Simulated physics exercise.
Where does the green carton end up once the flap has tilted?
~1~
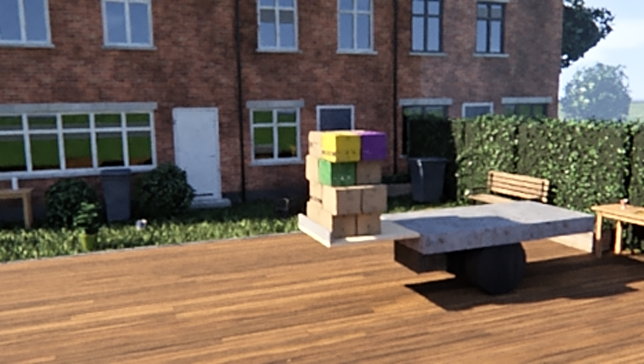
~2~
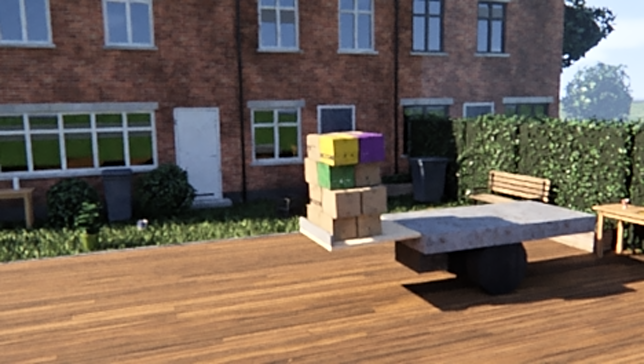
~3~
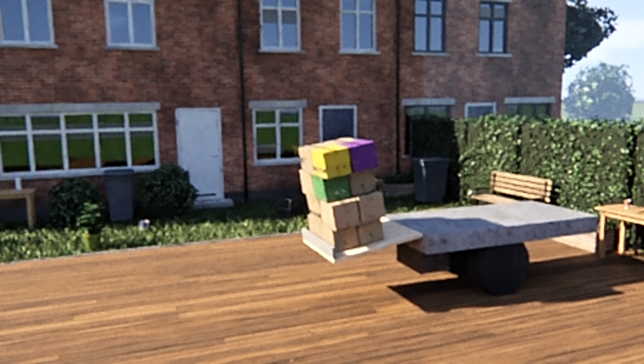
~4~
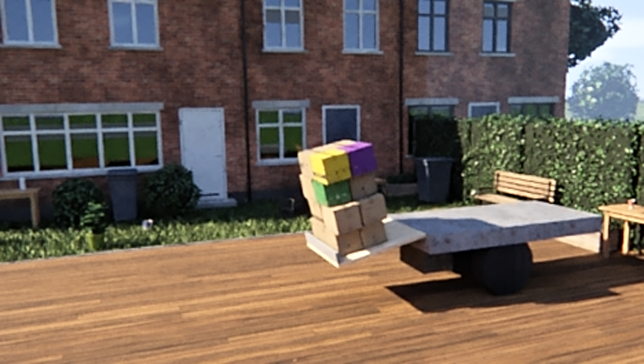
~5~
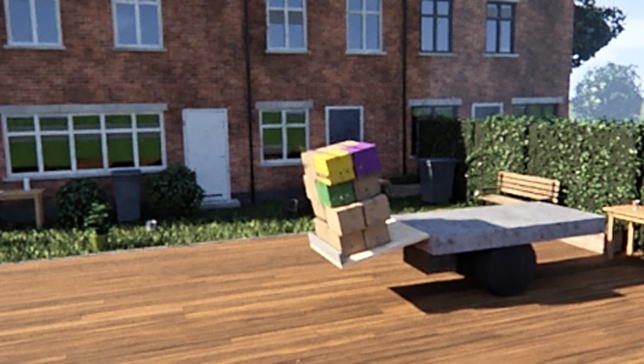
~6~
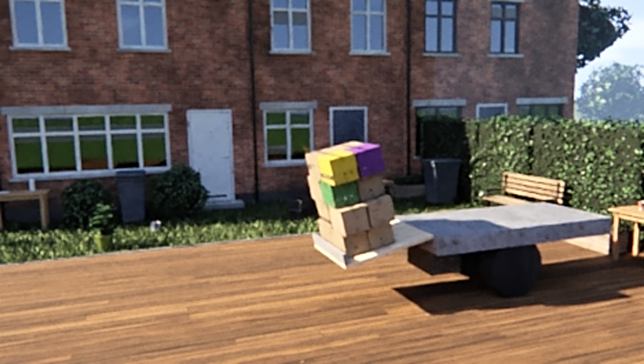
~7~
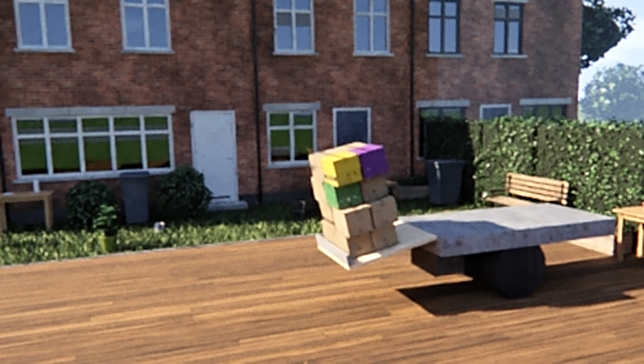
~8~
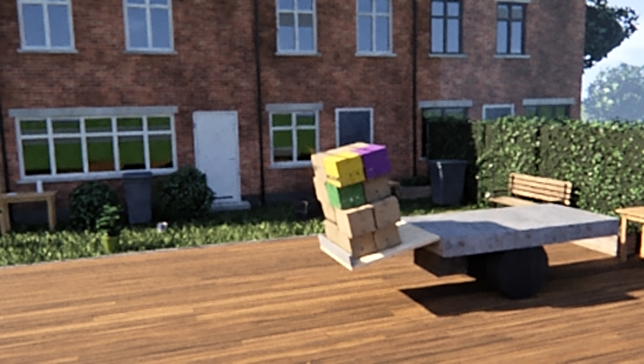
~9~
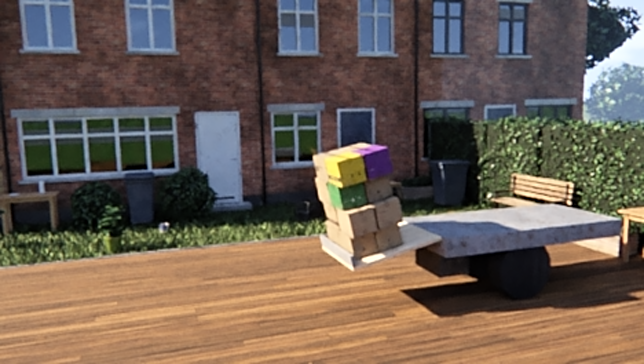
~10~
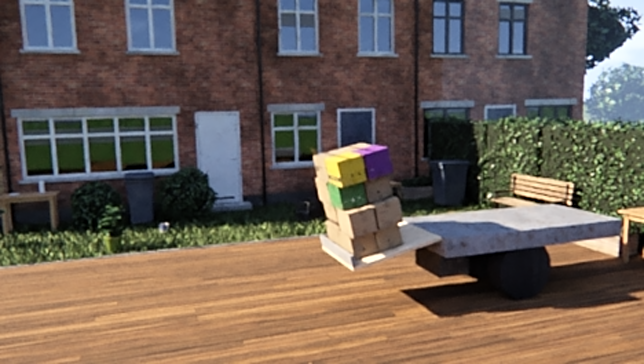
It is still on the flap, sitting in the leaning stack beneath the yellow carton.
